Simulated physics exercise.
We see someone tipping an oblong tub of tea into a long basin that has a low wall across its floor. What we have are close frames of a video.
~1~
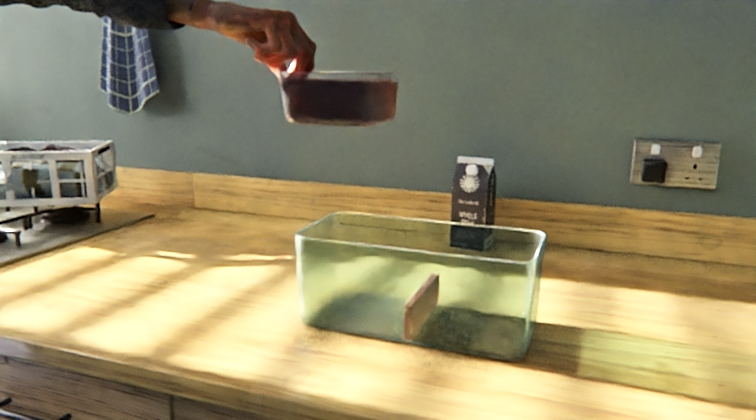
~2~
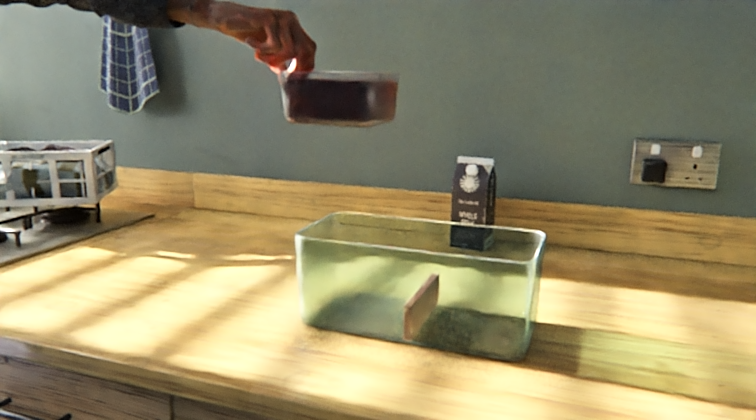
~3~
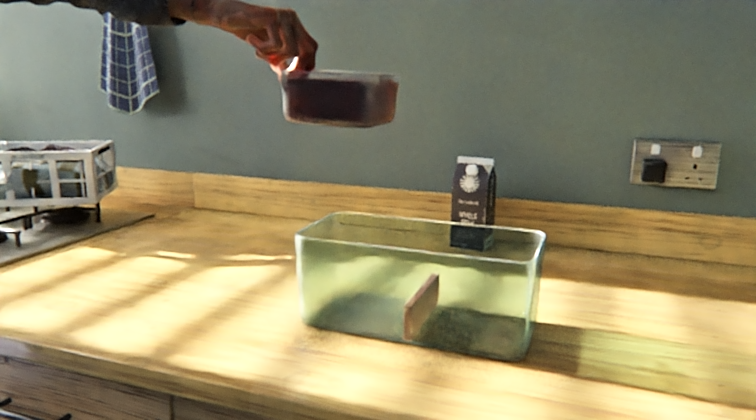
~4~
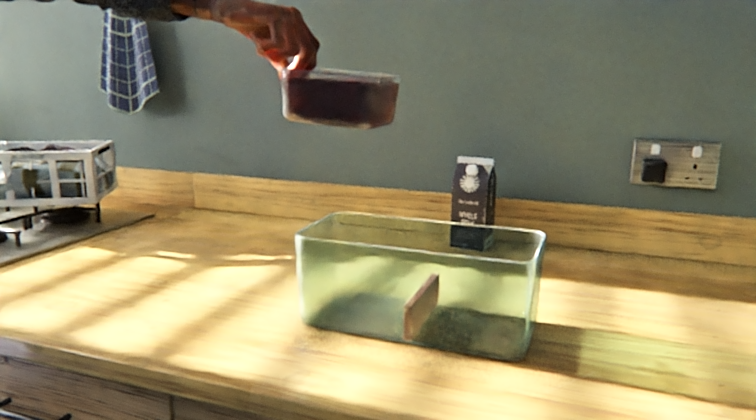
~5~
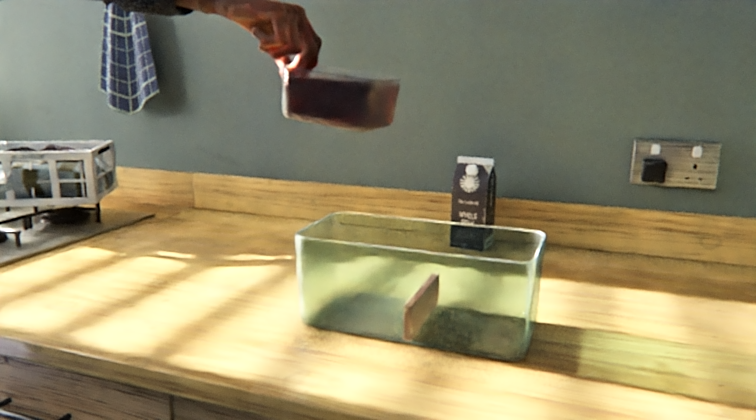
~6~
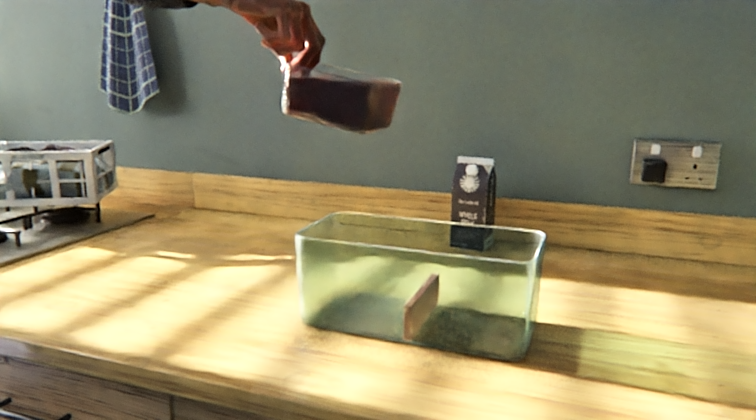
On a sunlit wooden kitchen counter, a long clear basin with a low wall across its floor stood still while a hand above it held an oblong tub of dark tea level, then slowly tilted it slightly rightward.
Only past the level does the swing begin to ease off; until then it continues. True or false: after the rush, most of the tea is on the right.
True.
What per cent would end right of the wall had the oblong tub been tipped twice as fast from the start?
Around 65 per cent ends up there.
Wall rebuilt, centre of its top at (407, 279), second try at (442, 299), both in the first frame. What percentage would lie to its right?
80 per cent first, then 55 per cent.
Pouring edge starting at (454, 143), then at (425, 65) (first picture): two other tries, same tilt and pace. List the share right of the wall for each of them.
95 % and 90 %.
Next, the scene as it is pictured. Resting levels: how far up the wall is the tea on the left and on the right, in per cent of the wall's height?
It settles around 20 on the left side and around 50 on the right side.
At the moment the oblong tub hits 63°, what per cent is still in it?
50 per cent or so.
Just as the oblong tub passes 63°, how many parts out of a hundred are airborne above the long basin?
It's close to 40 %.
A moment on, the tilt is 63° and 48 per cent is still to pour, 2 is left of the wall and 8 right of it.
Next, the tilt is 92° and 10 per cent is still to pour, 9 is left of the wall and 69 right of it.
Then the tilt is 94° and 2 per cent is still to pour, 22 is left of the wall and 71 right of it.
Later the tilt is 94° and 0 per cent is still to pour, 26 is left of the wall and 71 right of it.
At rest 26 per cent lies left of the wall, 71 right of it and 3 outside.
